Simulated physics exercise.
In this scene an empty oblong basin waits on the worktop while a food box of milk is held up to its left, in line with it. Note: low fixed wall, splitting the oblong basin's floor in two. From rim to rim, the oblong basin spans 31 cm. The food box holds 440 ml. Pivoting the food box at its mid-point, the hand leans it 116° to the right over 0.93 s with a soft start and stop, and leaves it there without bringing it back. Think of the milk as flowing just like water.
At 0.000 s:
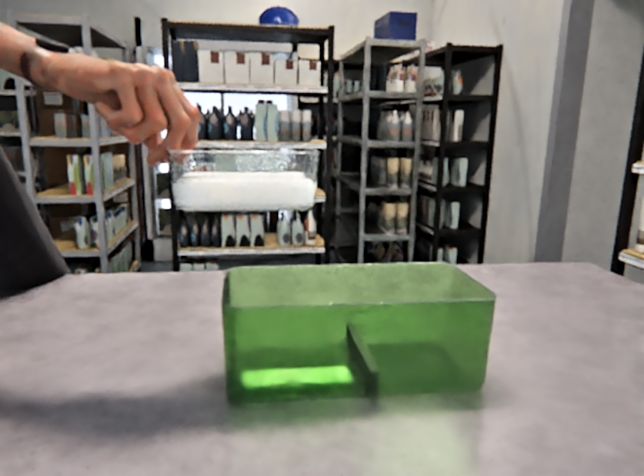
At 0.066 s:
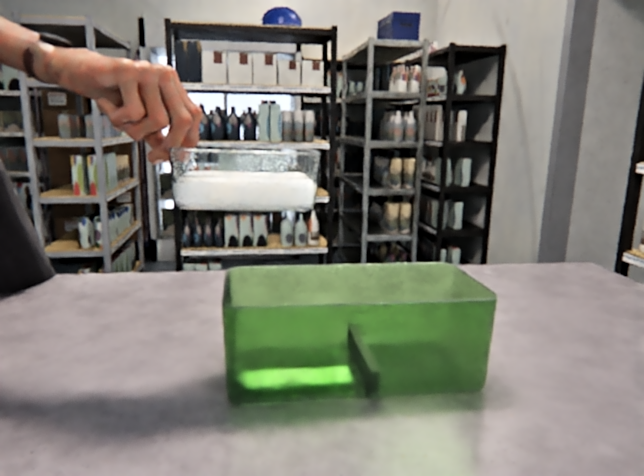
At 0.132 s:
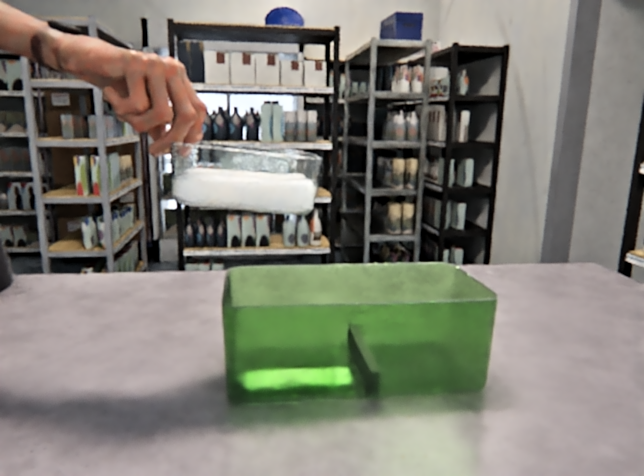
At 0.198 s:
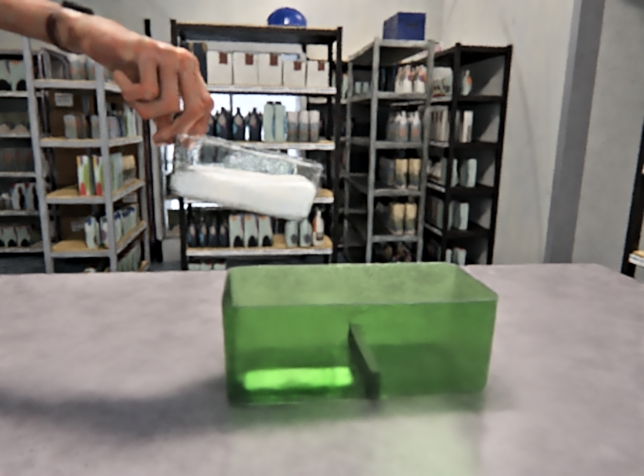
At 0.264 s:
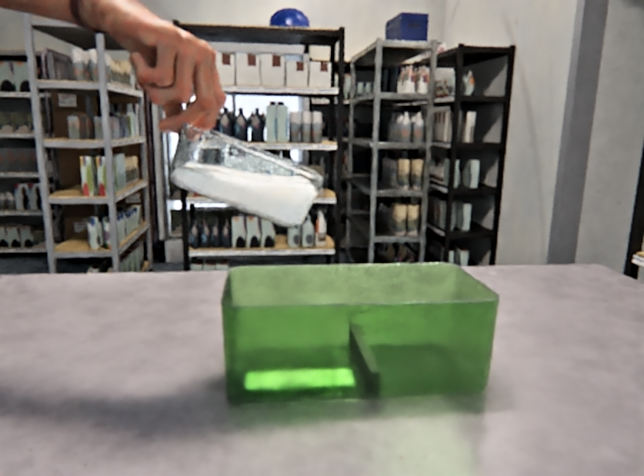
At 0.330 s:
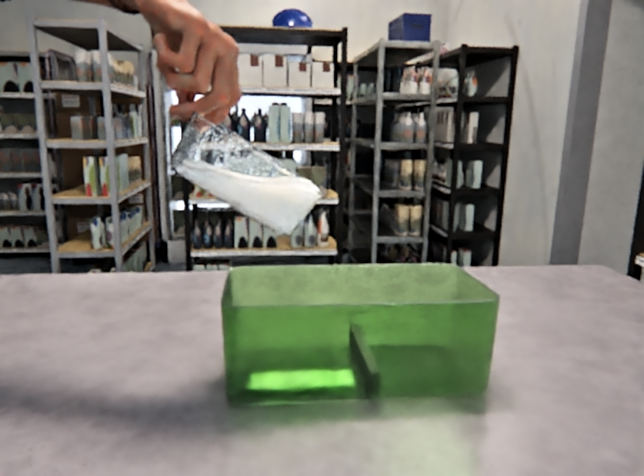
In a storage room lined with metal shelves of bottles and boxes, a grey worktop is seen from its front, just above its surface. A translucent green oblong basin with a low dark divider sits empty on it, while a hand at upper left holds a clear container of white liquid. The hand tilts the container steadily to the right, lowering its right end, and the liquid shifts toward that side.
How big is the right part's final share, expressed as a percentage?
Some 19 per cent.
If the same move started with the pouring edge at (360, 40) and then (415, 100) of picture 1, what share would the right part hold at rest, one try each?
I'd expect close to 65 per cent and then close to 80 per cent.
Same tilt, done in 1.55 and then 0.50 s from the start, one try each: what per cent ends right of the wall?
Near 30 in a hundred on the first go and near 15 in a hundred on the second.
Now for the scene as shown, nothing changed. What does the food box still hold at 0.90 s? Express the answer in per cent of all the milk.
I reckon near 1 per cent still sits there.
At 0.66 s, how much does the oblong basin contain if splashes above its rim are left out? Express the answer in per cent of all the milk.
Near 70 in a hundred.
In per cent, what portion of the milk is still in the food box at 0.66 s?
Roughly 16 percent.
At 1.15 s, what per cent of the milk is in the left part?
Roughly 80 in a hundred.
Then, 0.66 s in, the tilt is 94° and 15 per cent is still to pour, 55 is left of the wall and 15 right of it.
Then, 0.90 s in, the tilt is 116° and 1 per cent is still to pour, 76 is left of the wall and 18 right of it.
Then, 1.15 s in, the tilt is 116° and 0 per cent is still to pour, 79 is left of the wall and 19 right of it.
Then, 1.43 s in, the tilt is 116° and 0 per cent is still to pour, 79 is left of the wall and 19 right of it.
Finally, 79 per cent lies left of the wall, 19 right of it and 2 outside.
